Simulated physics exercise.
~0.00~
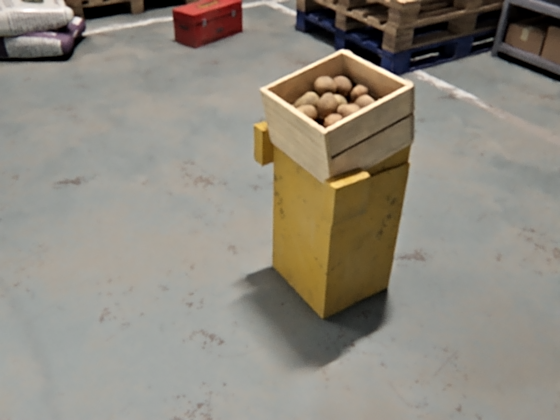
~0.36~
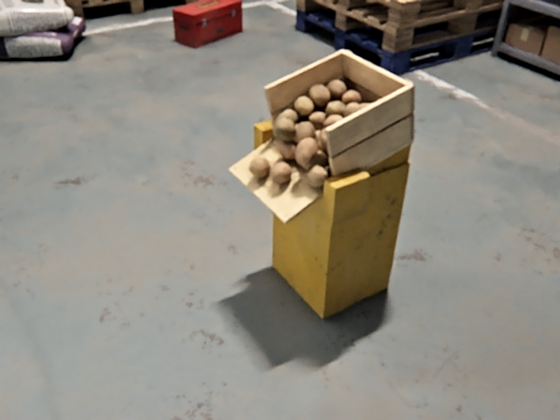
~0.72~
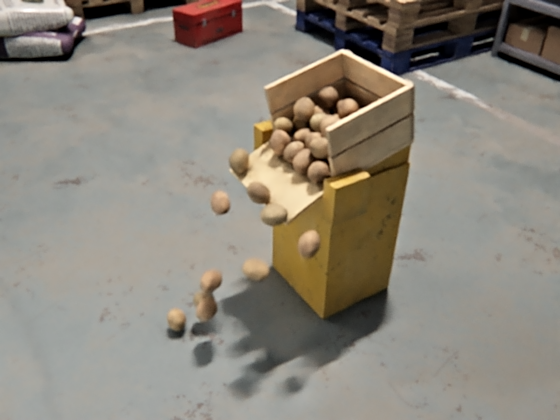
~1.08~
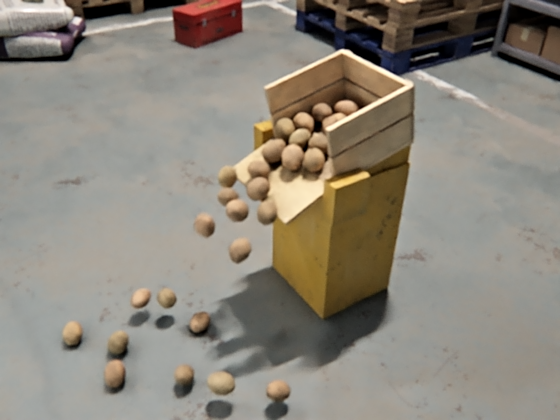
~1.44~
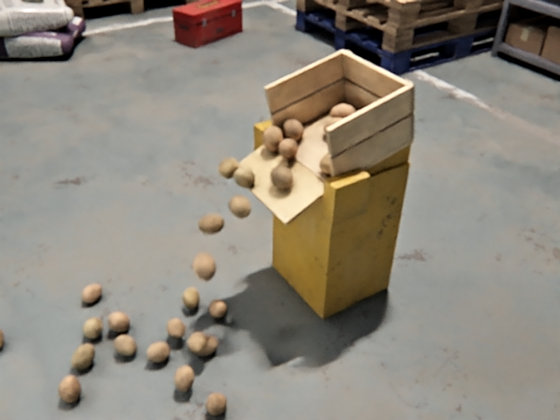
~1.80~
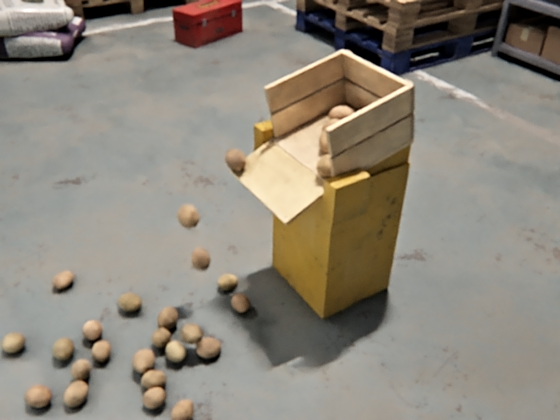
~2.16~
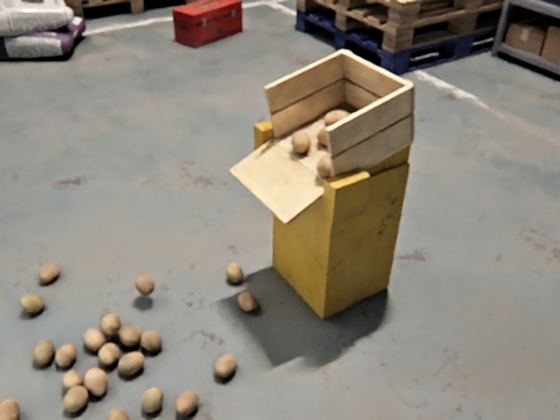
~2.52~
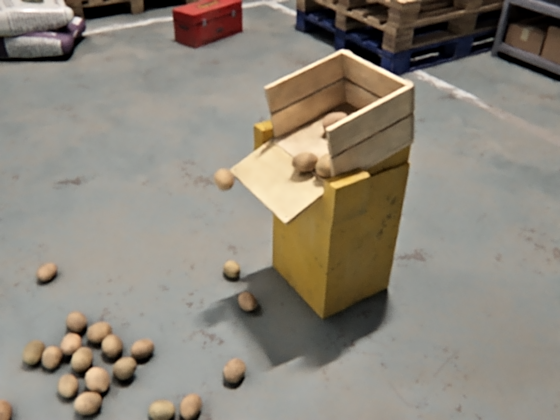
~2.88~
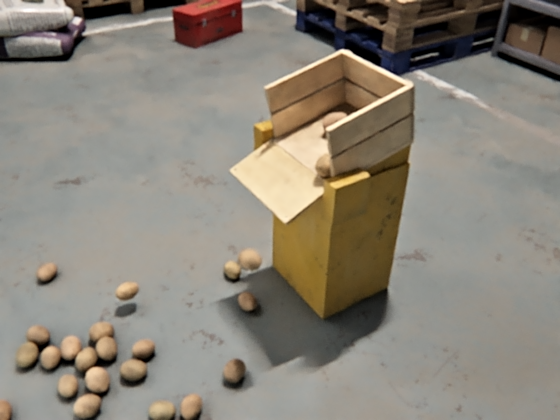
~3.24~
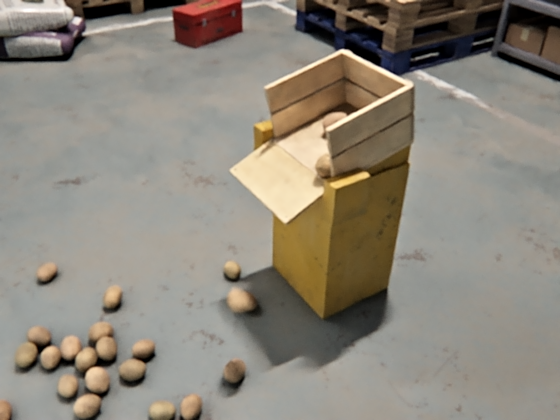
A pale wooden hopper full of brown potatoes sits tilted on a yellow stand in the middle of a grey warehouse floor, seen from above. A red toolbox, pale sacks, stacked pallets and a shelf with boxes stand along the back. The hopper's front flap swings down and open to the left, and potatoes slide onto it. They pour off its edge, drop to the floor and roll away to the lower left. The flow thins to a few stragglers and stops, leaving most potatoes scattered on the floor and only a few in the hopper.
